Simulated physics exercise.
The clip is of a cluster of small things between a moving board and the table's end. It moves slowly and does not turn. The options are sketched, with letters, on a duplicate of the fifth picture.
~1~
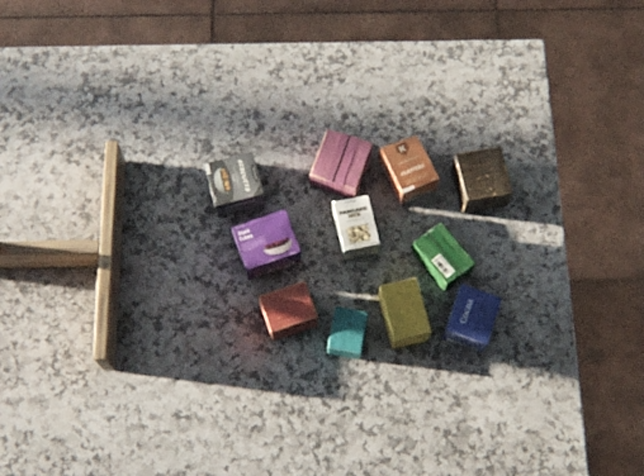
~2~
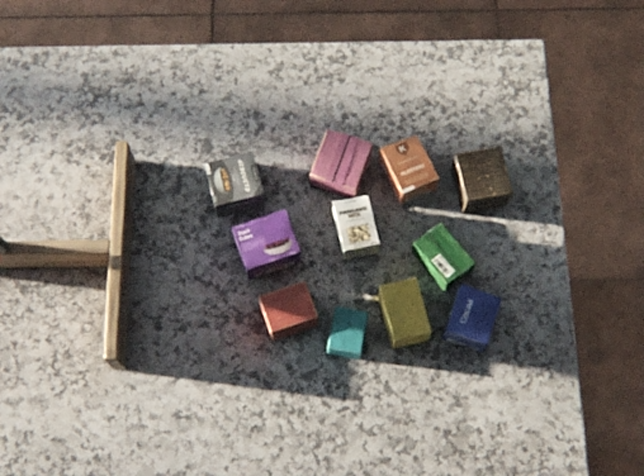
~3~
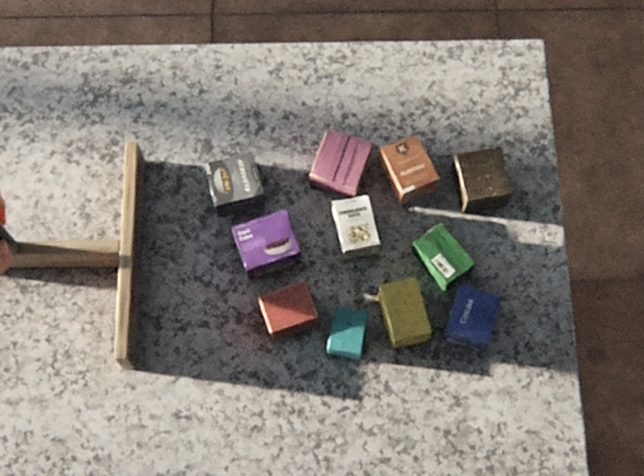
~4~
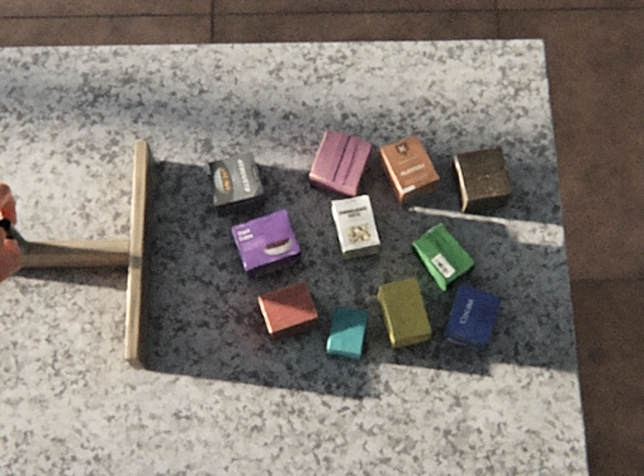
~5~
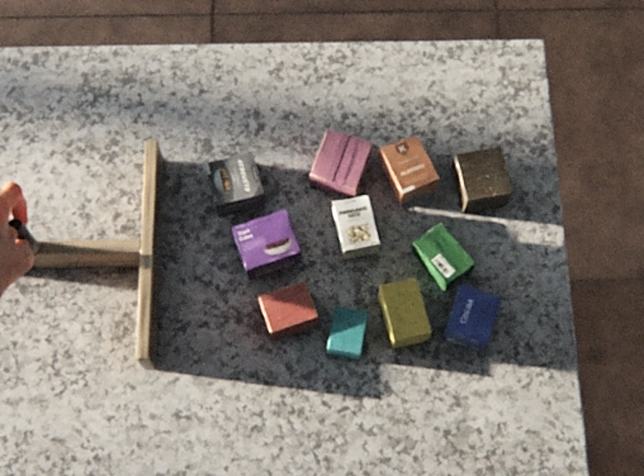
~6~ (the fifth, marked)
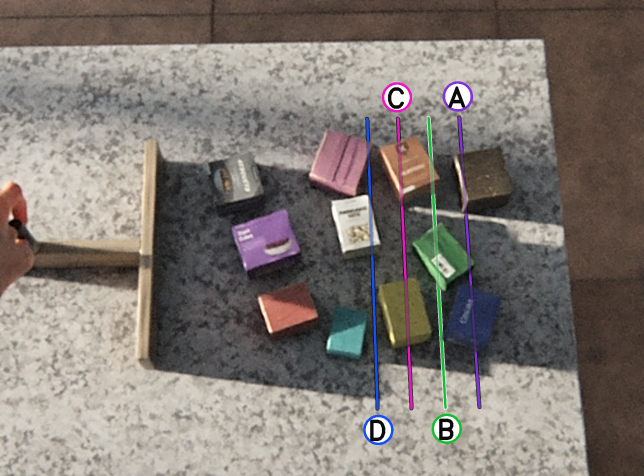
The footage shows a hand coming into view at the left, holding the handle of a wooden board that slides slowly rightward across a speckled tabletop toward a cluster of small colourful boxes and blocks, which stay still.
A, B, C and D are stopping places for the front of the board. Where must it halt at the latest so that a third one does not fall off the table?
Up to line B.
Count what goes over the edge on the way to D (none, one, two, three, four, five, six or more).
In all, none.
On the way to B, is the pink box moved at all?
Yes.
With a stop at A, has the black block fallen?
By then, yes.
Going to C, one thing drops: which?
The black block goes over.
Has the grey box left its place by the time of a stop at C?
Yes.
On the marked copy, A at (469, 255); B at (437, 255); C at (404, 256); D at (372, 257).
Taking B. A third of the way, board (251, 244); grey box (285, 190); purple packet (291, 252).
Two thirds of the way, board (356, 242); black block (528, 183); blue packet (510, 319).
When it is over, board (435, 241); black block over the edge; blue packet over the edge; two fallen.
As for the rest, A drops five; C is within the limit but short; D is within the limit but short.
